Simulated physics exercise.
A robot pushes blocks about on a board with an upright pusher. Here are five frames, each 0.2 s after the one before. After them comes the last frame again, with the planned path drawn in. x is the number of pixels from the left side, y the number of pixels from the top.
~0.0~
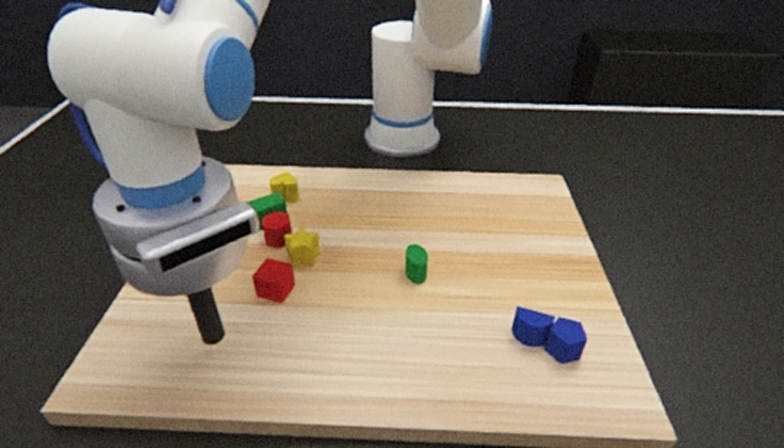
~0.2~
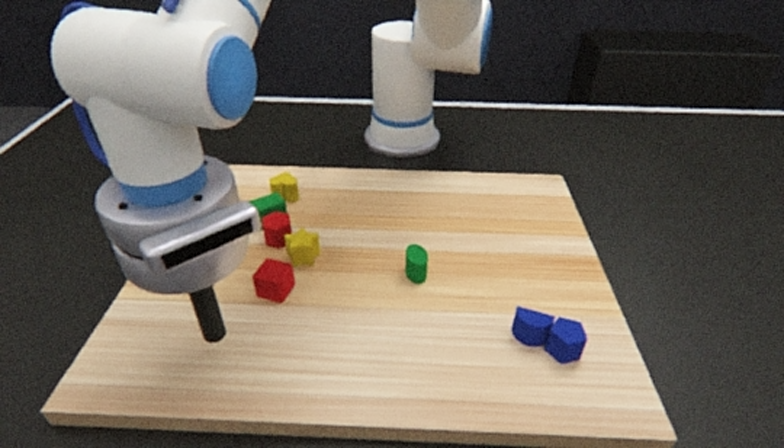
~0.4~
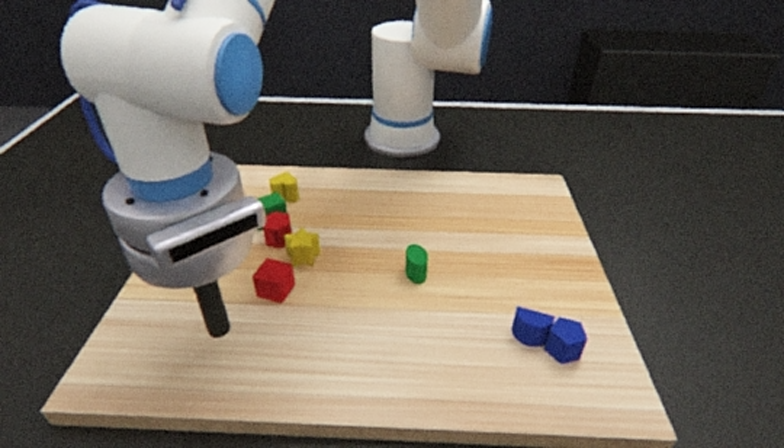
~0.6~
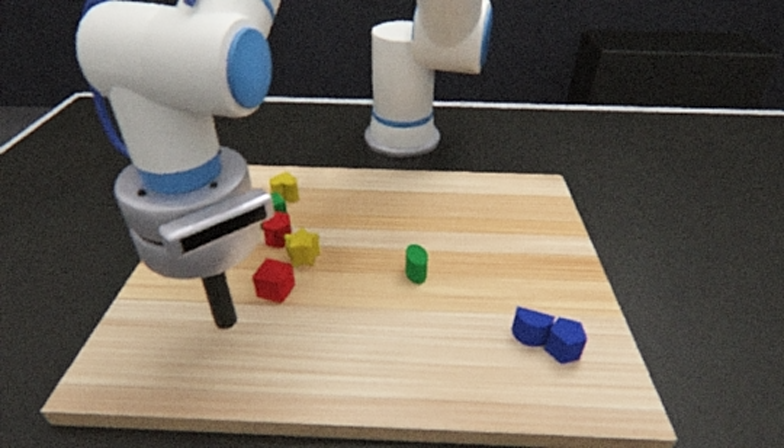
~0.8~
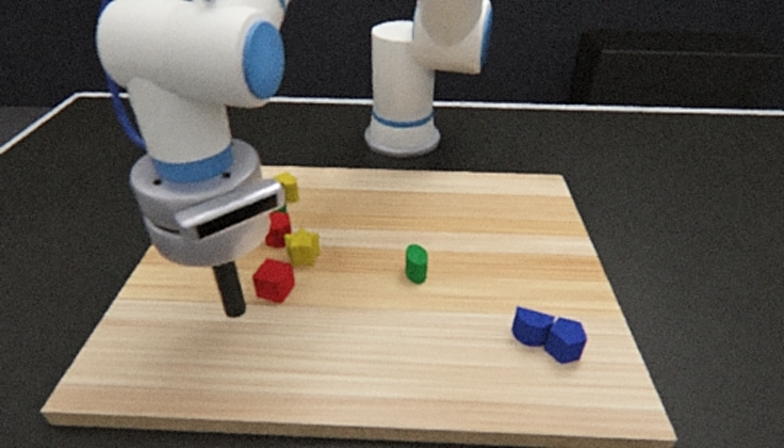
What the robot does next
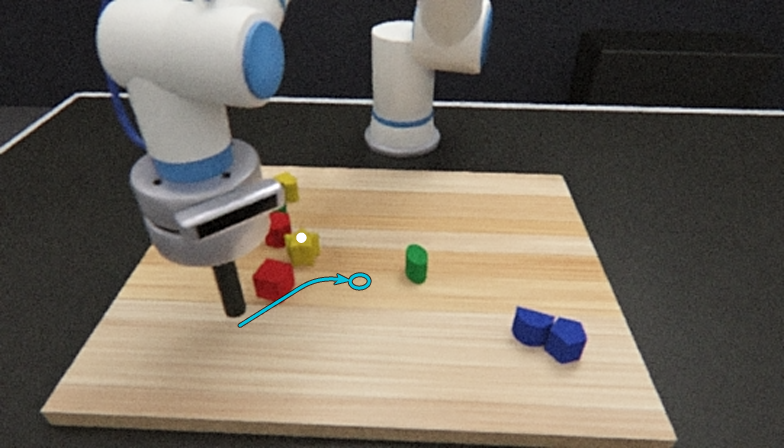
In the video, a white and blue robot arm holding a dark upright pusher moves slightly right and away from the viewer over a wooden board, while the red, yellow, green and blue blocks stay still.
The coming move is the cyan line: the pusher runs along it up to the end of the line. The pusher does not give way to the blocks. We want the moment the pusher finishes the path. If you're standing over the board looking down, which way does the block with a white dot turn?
Seen from overhead, it turns clockwise.
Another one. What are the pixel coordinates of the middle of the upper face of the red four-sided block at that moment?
Around pixel (287, 254).
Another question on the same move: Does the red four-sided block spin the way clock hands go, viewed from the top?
In short: No.
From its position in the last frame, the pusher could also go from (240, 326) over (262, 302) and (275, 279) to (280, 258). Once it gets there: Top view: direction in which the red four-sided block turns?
Short answer: Clockwise.
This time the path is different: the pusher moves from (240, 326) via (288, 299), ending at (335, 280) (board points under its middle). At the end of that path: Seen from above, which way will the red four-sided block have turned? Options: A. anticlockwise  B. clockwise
The answer is A.
Drawn move, from (240, 326) over (279, 301) and (317, 281) to (360, 281); the dot is on the yellow star.
The first path, step by step. One third of the way, pusher (277, 286); red four-sided block (278, 263), turned 20° anticlockwise.
Two thirds of the way, pusher (317, 266); red four-sided block (287, 254), turned 65° anticlockwise; yellow star (300, 235), turned 25° clockwise.
At the end, pusher (359, 267); red four-sided block (287, 254), turned 65° anticlockwise; yellow star (300, 235), turned 25° clockwise; green oval block still.
